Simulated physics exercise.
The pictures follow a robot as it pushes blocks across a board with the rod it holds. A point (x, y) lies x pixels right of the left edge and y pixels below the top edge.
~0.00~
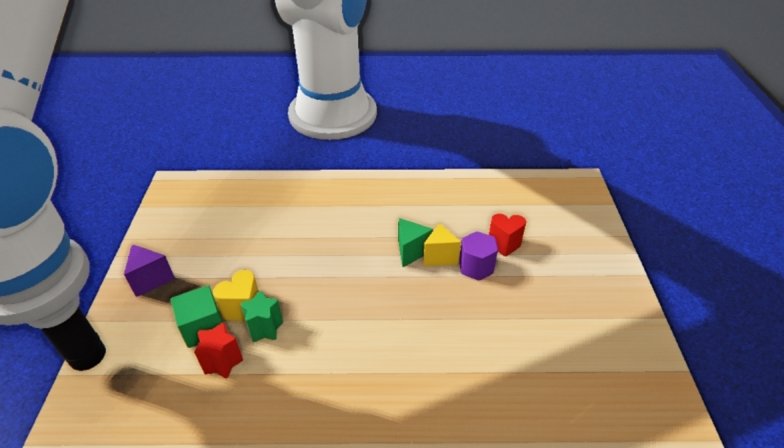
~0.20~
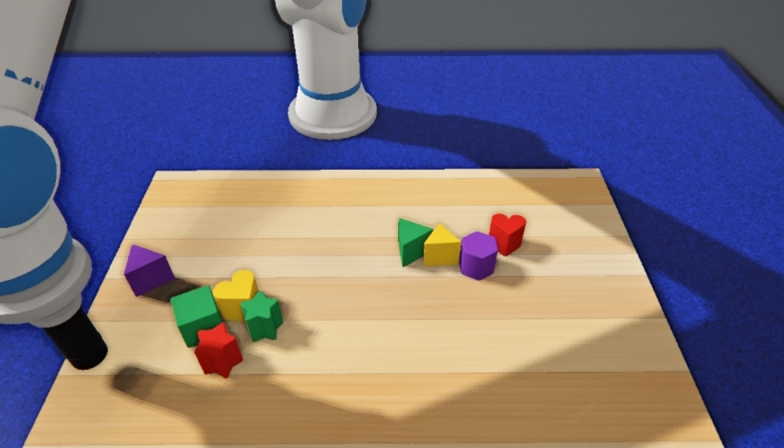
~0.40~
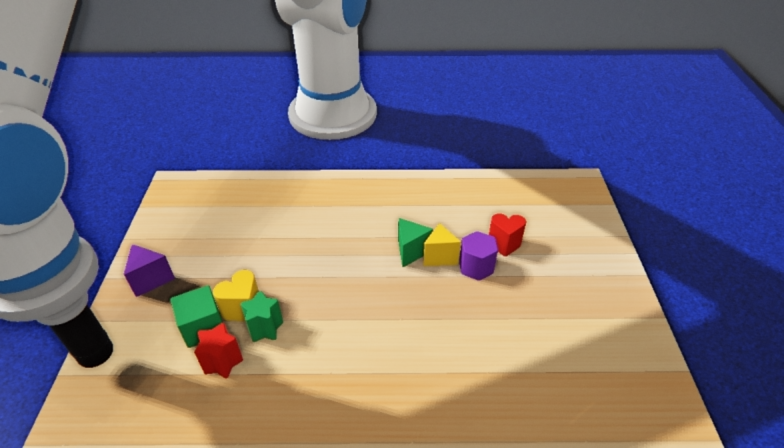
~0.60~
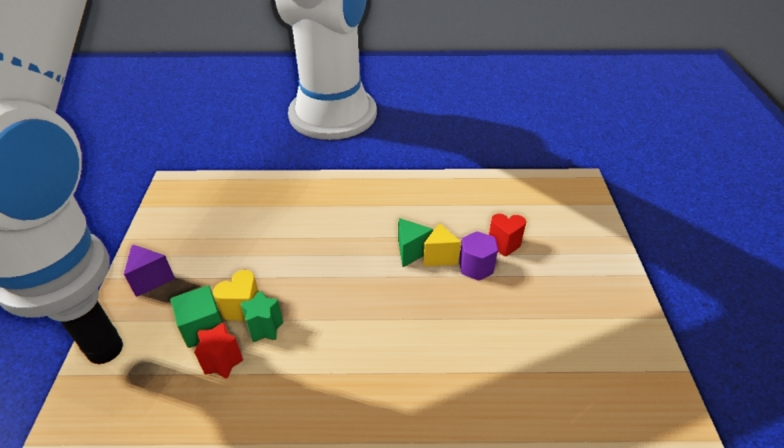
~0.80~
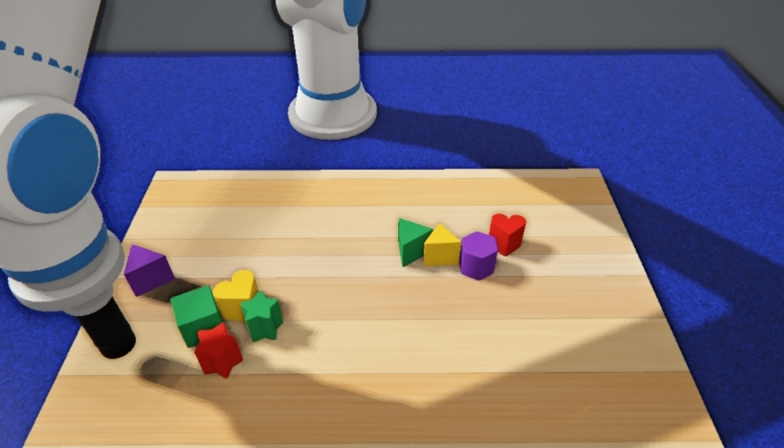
A robot arm at the left paused, then moved its black rod slowly a short way right, toward the green, yellow and red blocks on the wooden board, while all the blocks stayed still.
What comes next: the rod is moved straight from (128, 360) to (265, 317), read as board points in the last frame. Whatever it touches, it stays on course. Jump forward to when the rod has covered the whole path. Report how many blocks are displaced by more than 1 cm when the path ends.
Three or more blocks.
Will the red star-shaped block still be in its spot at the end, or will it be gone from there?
Once the rod is done, the red star-shaped block remains in the old spot.
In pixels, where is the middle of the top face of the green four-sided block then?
It is at (242, 273).
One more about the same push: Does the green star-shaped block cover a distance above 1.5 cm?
Yes
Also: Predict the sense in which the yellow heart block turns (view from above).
Bird's-eye view: Clockwise.
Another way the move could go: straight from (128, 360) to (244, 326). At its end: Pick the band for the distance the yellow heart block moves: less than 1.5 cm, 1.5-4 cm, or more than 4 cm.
Its displacement is above 4 cm.
What follows on the original path. One third of the way, rod (170, 331); green four-sided block (200, 301); yellow heart block (240, 283).
Two thirds of the way, rod (218, 316); green four-sided block (232, 281), turned 60° anticlockwise; yellow heart block (269, 261), turned 55° clockwise.
At the end, rod (261, 303); green four-sided block (242, 273), turned 85° anticlockwise; red star-shaped block still; yellow heart block (275, 255), turned 70° clockwise; green star-shaped block (284, 306), turned 50° clockwise.
